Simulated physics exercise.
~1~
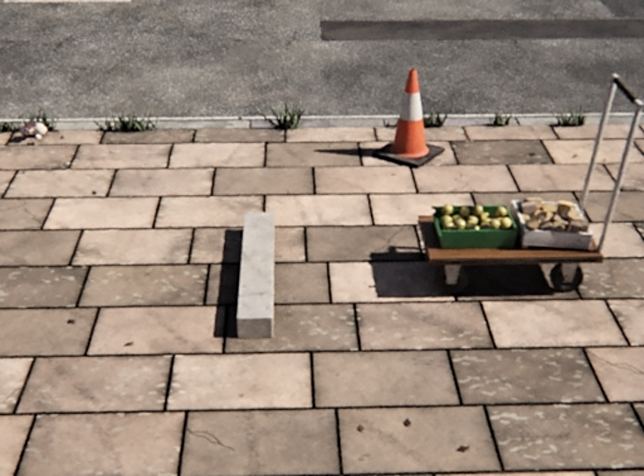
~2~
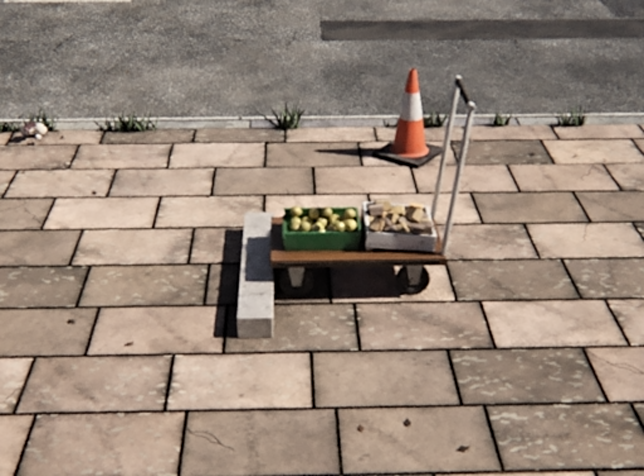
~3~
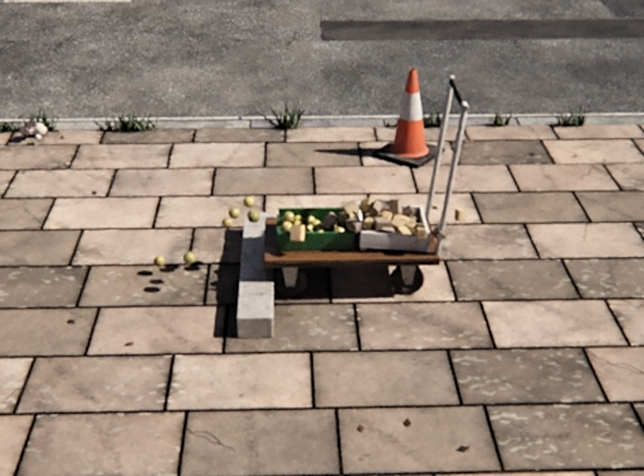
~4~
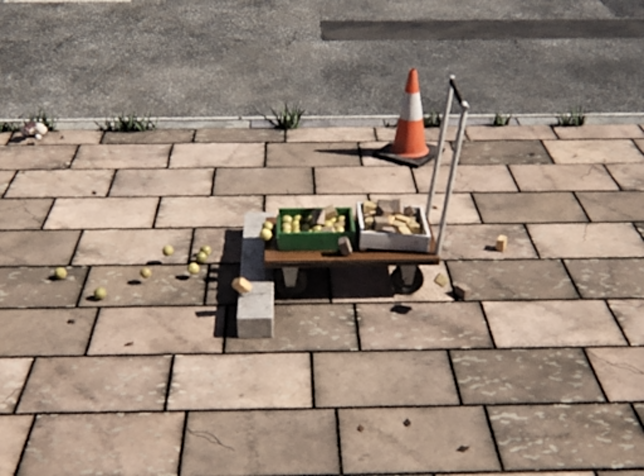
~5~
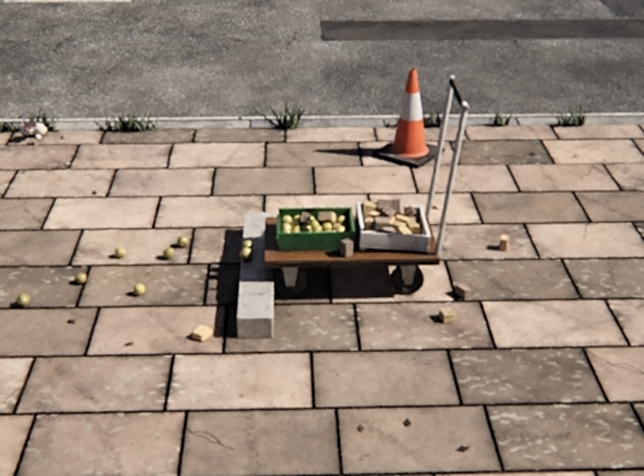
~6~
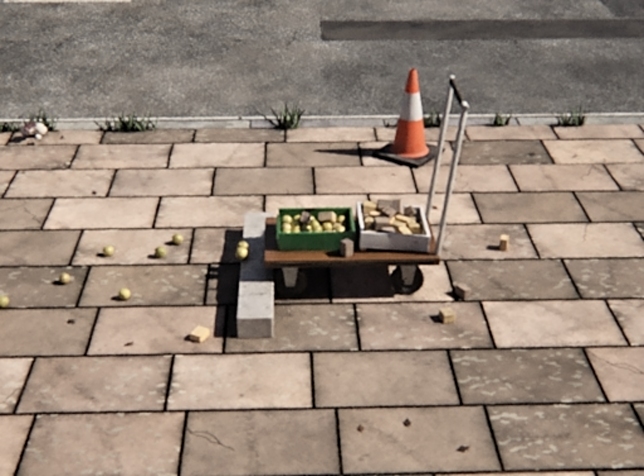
A trolley carrying a green crate of yellow apples and a white crate of wooden blocks rolled left across the paving and stopped against a concrete beam, throwing some apples and blocks onto the ground while both crates stayed on deck, still partly full.
